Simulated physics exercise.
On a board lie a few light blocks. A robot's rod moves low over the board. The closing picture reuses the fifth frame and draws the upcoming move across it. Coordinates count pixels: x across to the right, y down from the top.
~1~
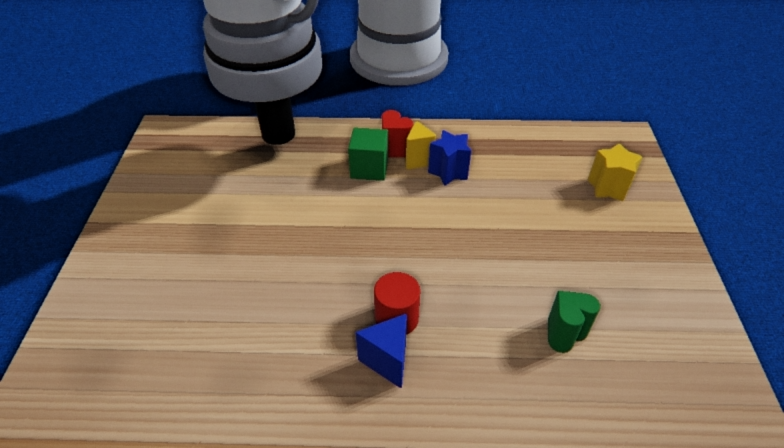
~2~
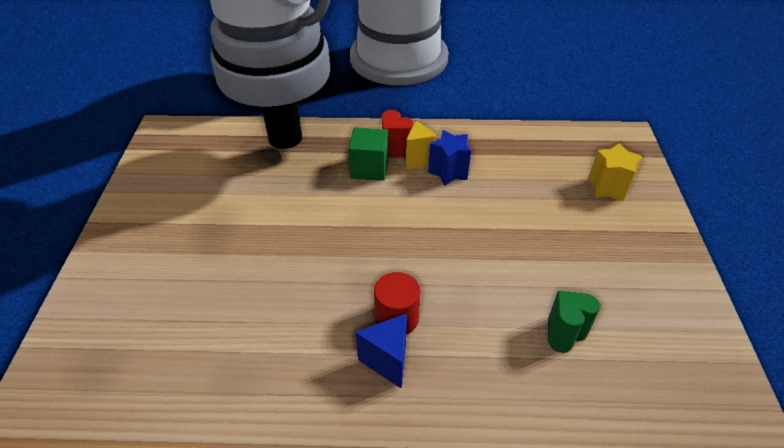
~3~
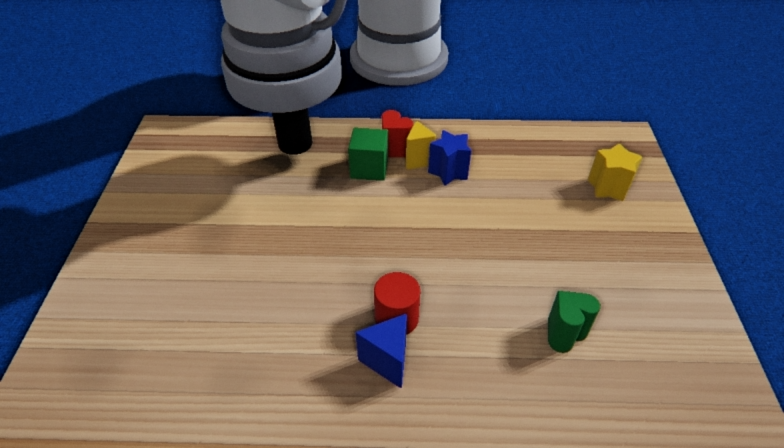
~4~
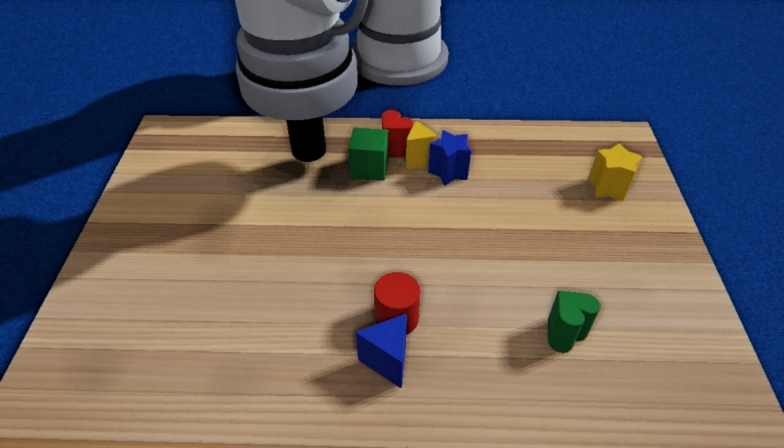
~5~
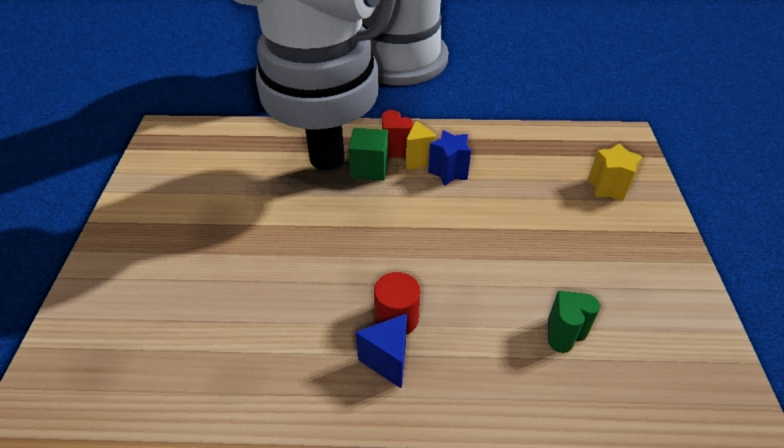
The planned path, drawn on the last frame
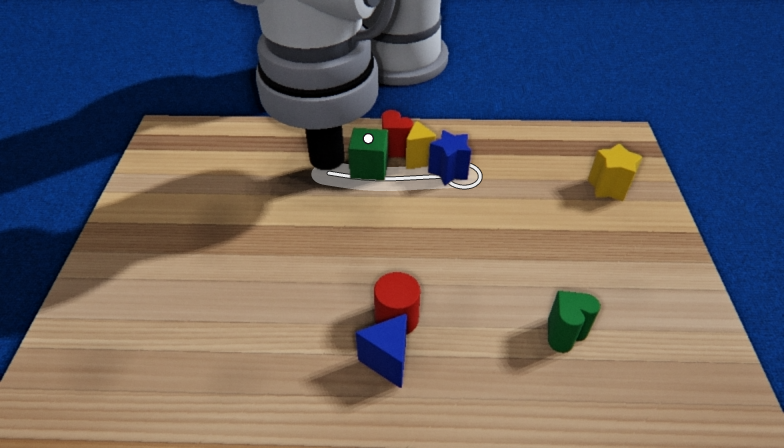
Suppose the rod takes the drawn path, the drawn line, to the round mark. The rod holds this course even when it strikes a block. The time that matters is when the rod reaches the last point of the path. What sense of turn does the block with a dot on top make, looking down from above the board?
It rotates counterclockwise.
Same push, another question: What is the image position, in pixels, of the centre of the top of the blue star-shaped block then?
I'd guess (498, 135).
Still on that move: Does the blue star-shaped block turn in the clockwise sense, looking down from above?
Yes
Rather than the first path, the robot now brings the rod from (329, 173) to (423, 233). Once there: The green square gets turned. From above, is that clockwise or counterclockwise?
It rotates counterclockwise.
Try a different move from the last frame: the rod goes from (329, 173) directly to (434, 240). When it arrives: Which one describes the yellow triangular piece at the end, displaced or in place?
It gets no push and keeps its place.
The line goes from (329, 173) via (395, 179), ending at (463, 175); the dot is on the green square.
On the path given first. One third of the way, rod at (374, 165); green square at (407, 140), turned 30° anticlockwise; red heart at (397, 118); yellow triangular piece at (430, 128), turned 30° anticlockwise.
Two thirds of the way, rod at (420, 163); green square at (446, 132), turned 60° anticlockwise; red heart at (397, 118); yellow triangular piece at (453, 115), turned 70° anticlockwise; blue star-shaped block at (483, 137), turned 65° clockwise.
At the end, rod at (465, 161); green square at (463, 123), turned 85° anticlockwise; red heart at (397, 118); yellow triangular piece at (460, 106), turned 95° anticlockwise; blue star-shaped block at (498, 135), turned 70° clockwise.
